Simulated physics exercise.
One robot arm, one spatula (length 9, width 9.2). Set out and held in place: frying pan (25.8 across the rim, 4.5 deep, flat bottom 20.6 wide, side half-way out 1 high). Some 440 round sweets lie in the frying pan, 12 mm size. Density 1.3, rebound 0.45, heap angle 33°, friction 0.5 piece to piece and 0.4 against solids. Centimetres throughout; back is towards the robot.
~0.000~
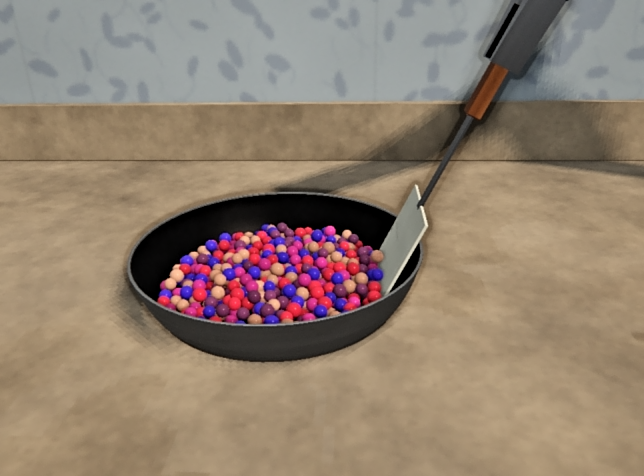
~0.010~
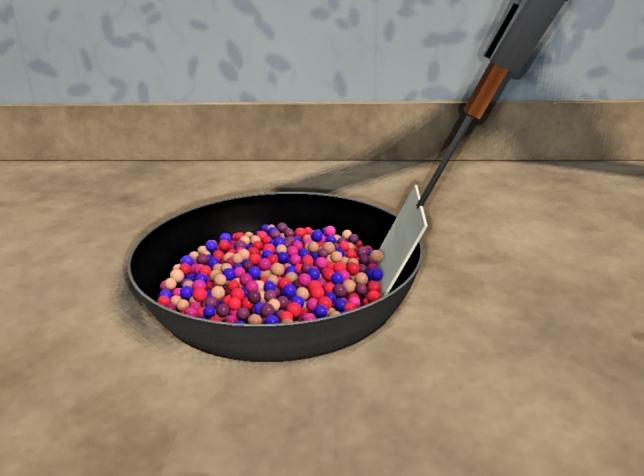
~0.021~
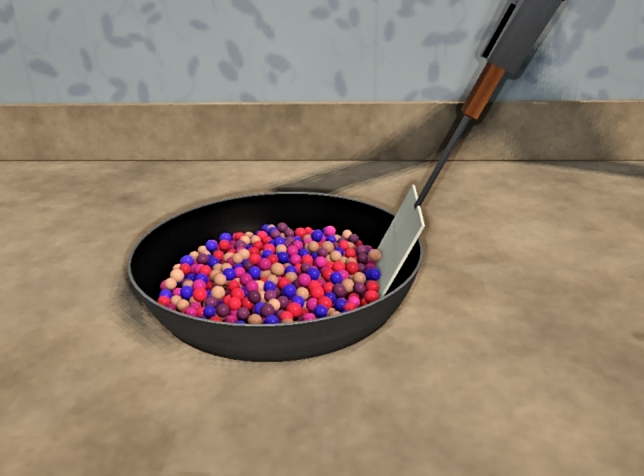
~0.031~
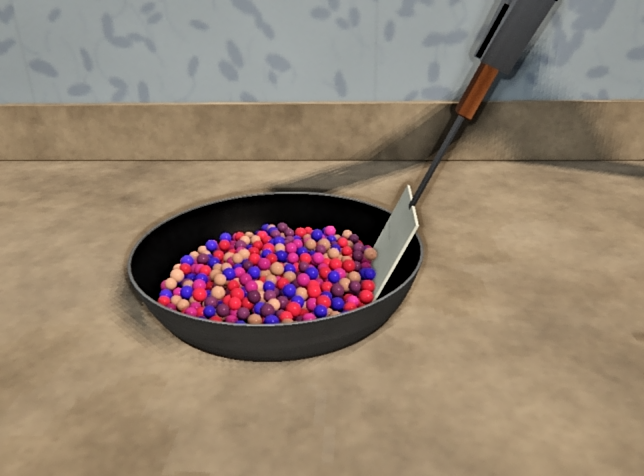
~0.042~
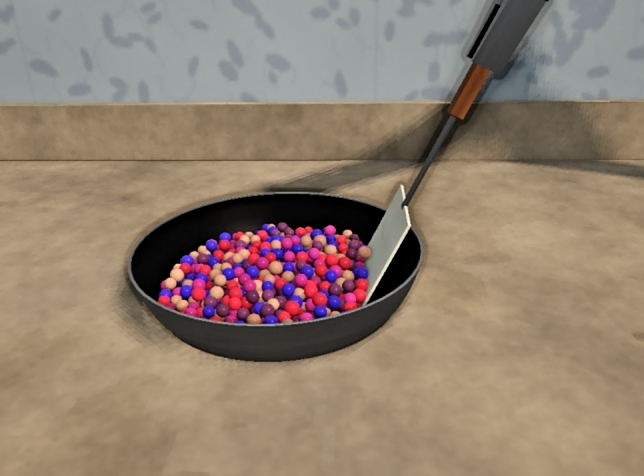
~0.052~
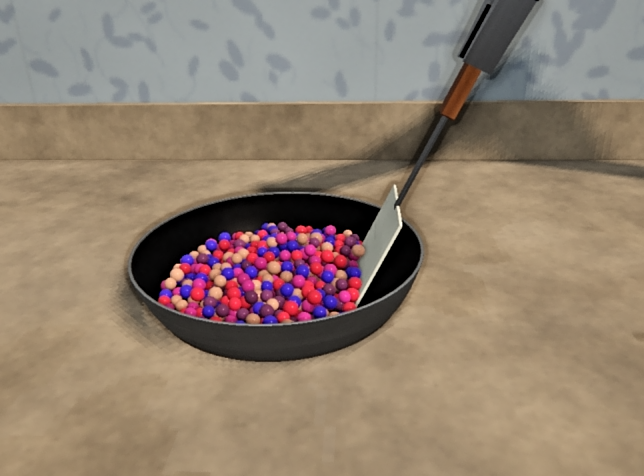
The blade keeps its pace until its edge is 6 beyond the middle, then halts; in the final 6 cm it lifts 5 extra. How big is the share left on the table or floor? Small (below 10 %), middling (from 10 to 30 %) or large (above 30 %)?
A small share, below 10 %, ends on the table or floor.
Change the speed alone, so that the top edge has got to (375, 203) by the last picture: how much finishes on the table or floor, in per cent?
Some 20 per cent.
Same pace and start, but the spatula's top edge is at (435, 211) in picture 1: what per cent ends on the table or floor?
About 5 per cent.
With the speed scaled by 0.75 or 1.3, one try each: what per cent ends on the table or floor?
About 0 and 10 per cent.
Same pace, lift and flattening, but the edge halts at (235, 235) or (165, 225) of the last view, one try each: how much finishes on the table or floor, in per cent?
About 0 and 20 per cent.
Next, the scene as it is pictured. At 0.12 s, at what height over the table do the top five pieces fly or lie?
Some 5 cm.
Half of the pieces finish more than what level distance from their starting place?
About 3 cm.
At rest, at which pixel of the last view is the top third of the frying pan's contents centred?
Around (191, 261).
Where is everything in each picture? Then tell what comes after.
In the first frame, spatula top edge at (421, 204), sloping 65°; upper third of the load around (287, 269), from x 165 to 375, top at y 230; 440 in the frying pan.
In the second frame, spatula top edge at (421, 204), sloping 65°; upper third of the load around (287, 269), from x 165 to 375, top at y 230.
In the third frame, spatula top edge at (418, 204), sloping 65°; upper third of the load around (287, 268), from x 165 to 375, top at y 230.
In the fourth frame, spatula top edge at (413, 204), sloping 65°; upper third of the load around (290, 266), from x 165 to 375, top at y 230.
In the fifth frame, spatula top edge at (405, 204), sloping 65°; upper third of the load around (293, 265), from x 165 to 375, top at y 230.
In the sixth frame, spatula top edge at (398, 204), sloping 65°; upper third of the load around (292, 263), from x 165 to 375, top at y 230; 440 in the frying pan.
After 0.12 s, sloping 65°, highest piece 5 above the table; 440 in the frying pan.
After 0.20 s, sloping 65°, highest piece 6 above the table; 440 in the frying pan.
After 0.43 s, sloping 65°, highest piece 6 above the table; 426 in the frying pan, 13 on the table or floor, 1 on the blade or in flight.
After 1.48 s, sloping 65°, highest piece 5 above the table; 425 in the frying pan, 15 on the table or floor.
At rest, 425 in the frying pan, 15 on the table or floor. That is 3 % on the table or floor.
